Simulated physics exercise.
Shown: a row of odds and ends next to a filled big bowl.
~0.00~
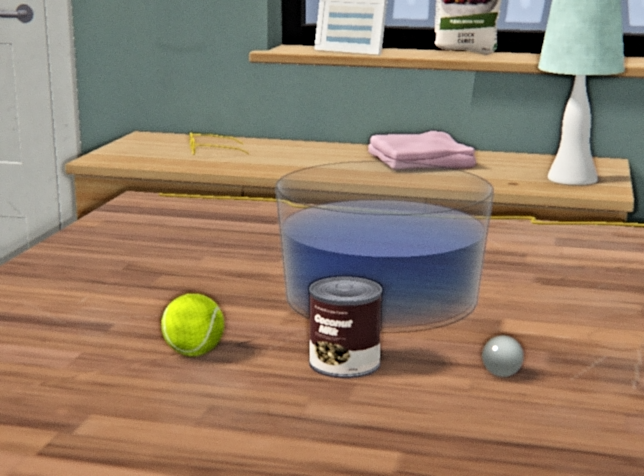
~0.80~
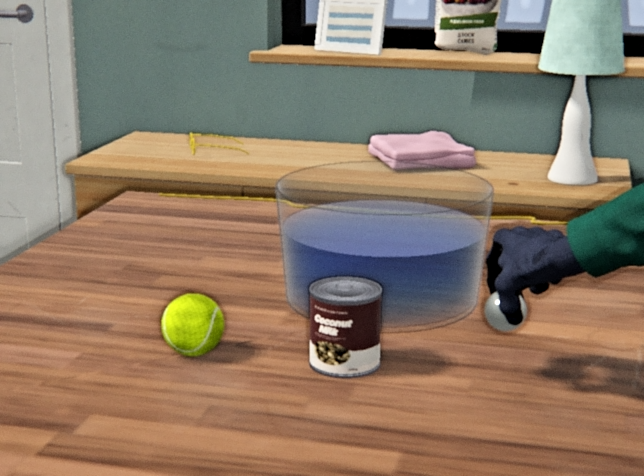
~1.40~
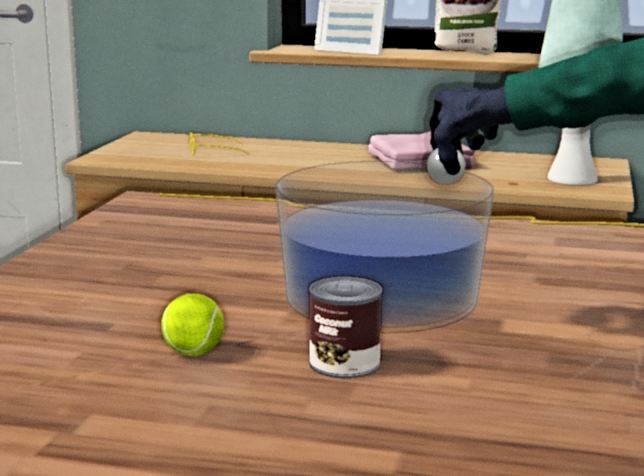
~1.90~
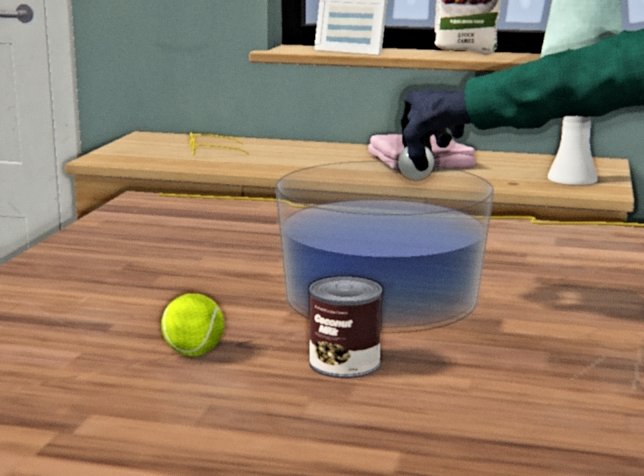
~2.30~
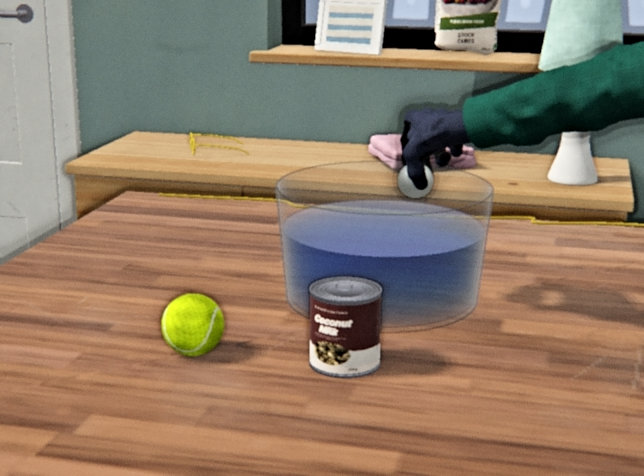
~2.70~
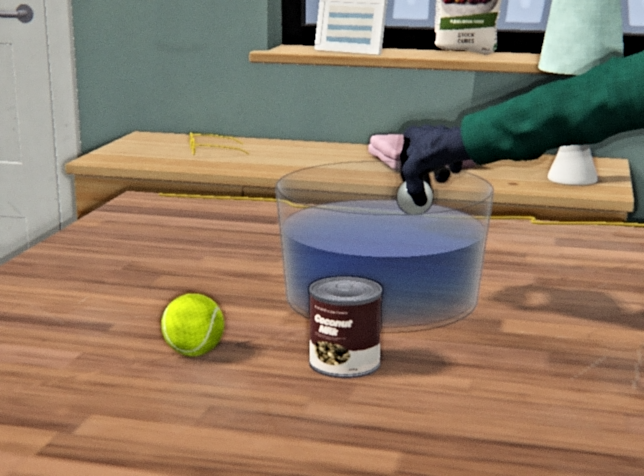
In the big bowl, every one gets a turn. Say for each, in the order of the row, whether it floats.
The left one keeps afloat, the middle one goes under and the right one goes under.
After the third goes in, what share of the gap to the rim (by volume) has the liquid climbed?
By my reckoning, 18 percent.
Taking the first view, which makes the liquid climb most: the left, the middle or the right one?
It has to be the central piece.
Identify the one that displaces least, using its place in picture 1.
The rightmost one.
After 4.0 s, the steel ball drops to the bottom.
After 8.0 s, the tin of food drops to the bottom.
After 12.0 s, the tennis ball stays afloat; afloat, tennis ball.
